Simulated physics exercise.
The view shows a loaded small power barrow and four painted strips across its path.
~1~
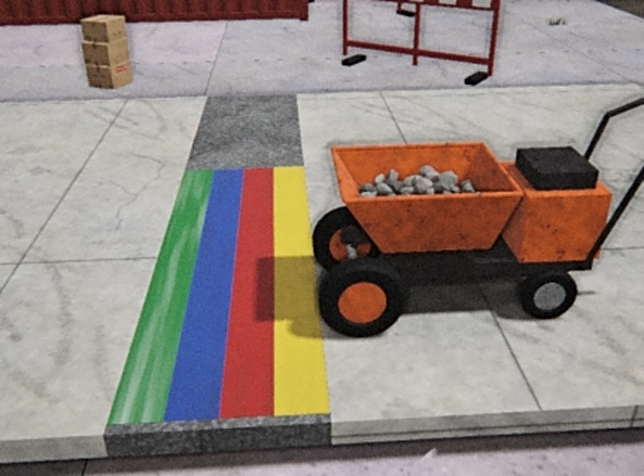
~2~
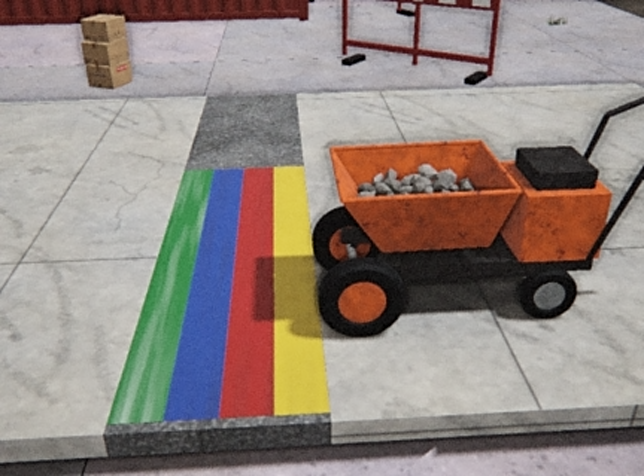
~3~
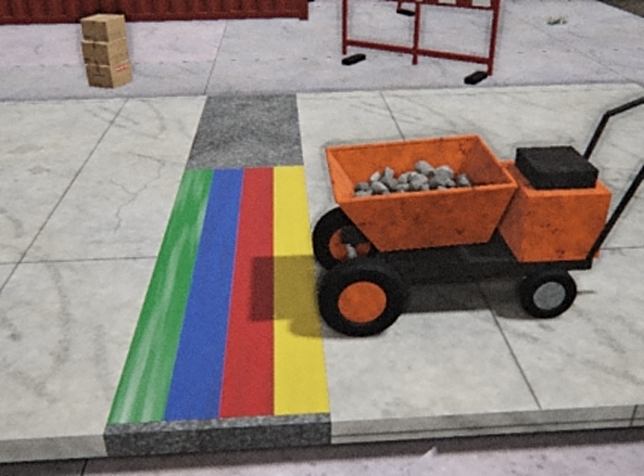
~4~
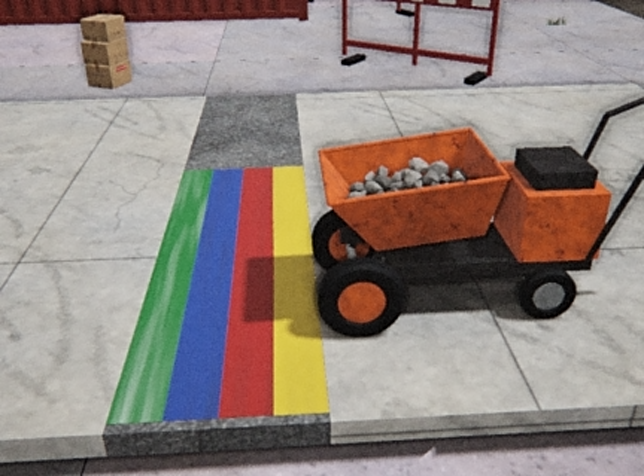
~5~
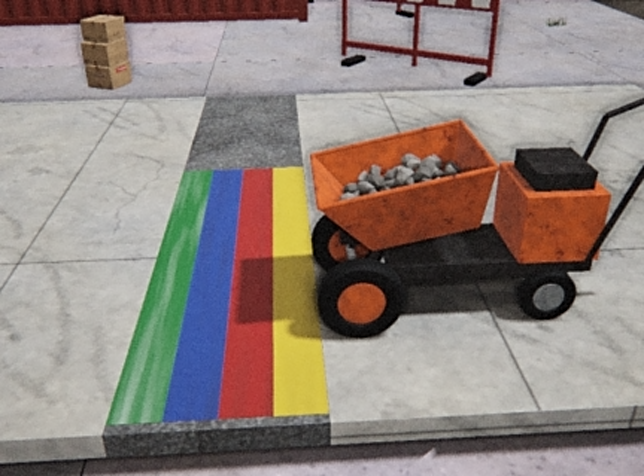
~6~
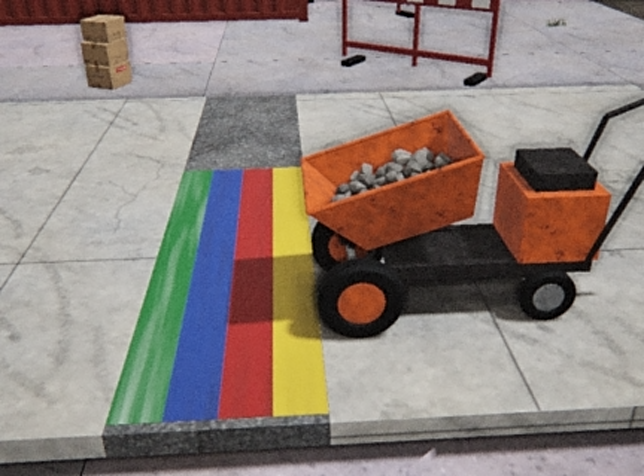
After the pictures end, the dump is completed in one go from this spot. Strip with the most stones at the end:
Blue strip.
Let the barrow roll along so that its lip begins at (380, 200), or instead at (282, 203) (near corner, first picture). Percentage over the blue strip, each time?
Position 1 near 20 %, position 2 near 30 %.
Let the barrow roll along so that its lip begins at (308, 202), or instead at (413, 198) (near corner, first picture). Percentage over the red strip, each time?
10 % for the first, 30 % for the second.
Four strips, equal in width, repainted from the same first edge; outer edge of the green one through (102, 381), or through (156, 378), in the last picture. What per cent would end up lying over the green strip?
Roughly 20 per cent, then roughly 30 per cent.
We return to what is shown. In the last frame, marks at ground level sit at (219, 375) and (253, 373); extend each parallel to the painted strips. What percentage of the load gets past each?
About 70 percent, then about 100 percent.
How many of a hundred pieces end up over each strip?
I'd put the yellow strip near 0, the red strip near 25, the blue strip near 40 and the green strip near 25.
Soon after the last picture, skip tipped steeply; all in the skip.
A little later, skip tipped right over; nearly all in the skip; a stray few over the red strip; a stray few over the blue strip.
Later still, skip tipped right over; about a quarter in the skip; a small part over the red strip; about a third over the blue strip; about a quarter over the green strip; a small part off the paint.
By the end, skip tipped right over; none over the yellow strip; about a quarter over the red strip; about a third over the blue strip; about a quarter over the green strip; a small part off the paint.
